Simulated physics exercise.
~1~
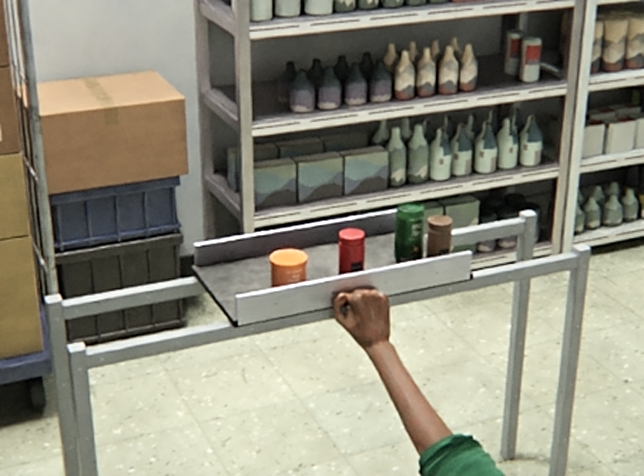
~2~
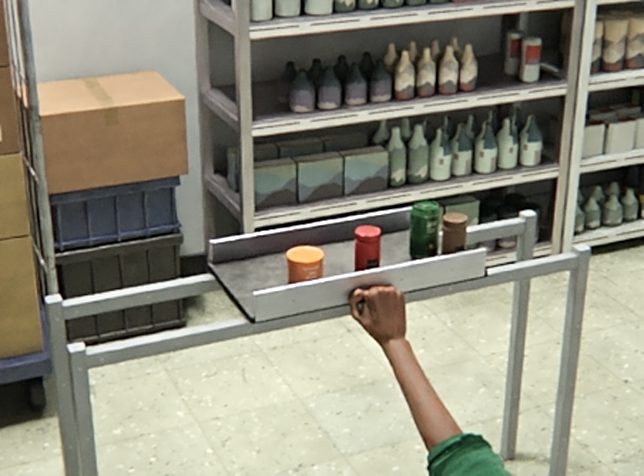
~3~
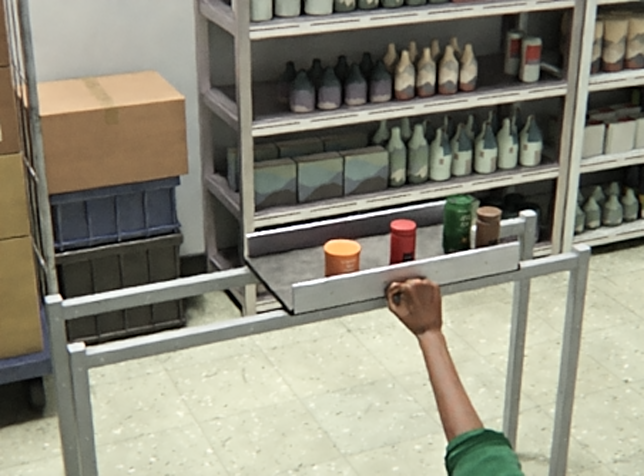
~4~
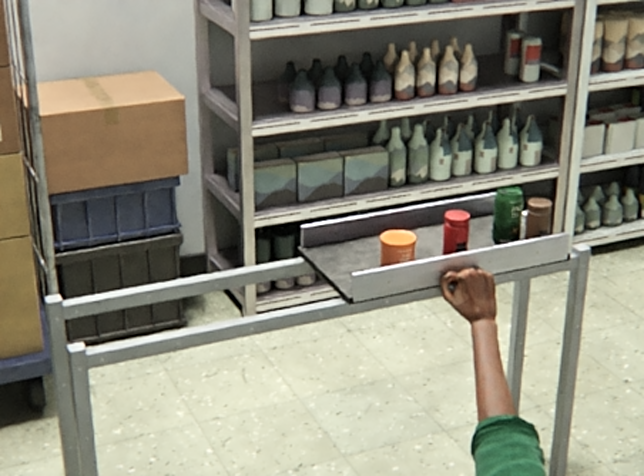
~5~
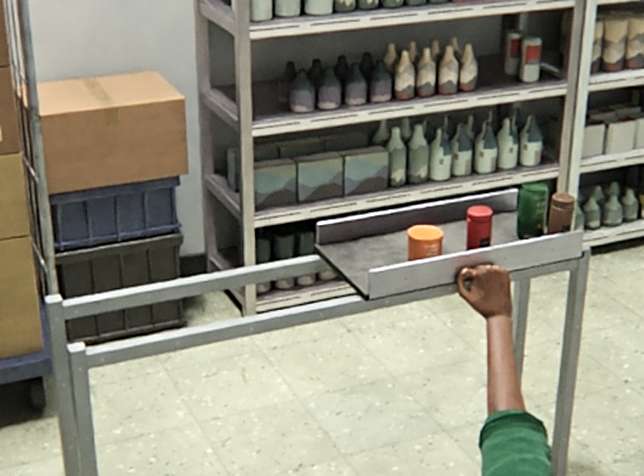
A hand in a green sleeve slid a gray tray to the right along a metal frame, carrying an orange tin, a red shaker, a green can and a brown shaker, and all four were still standing on it at the end.
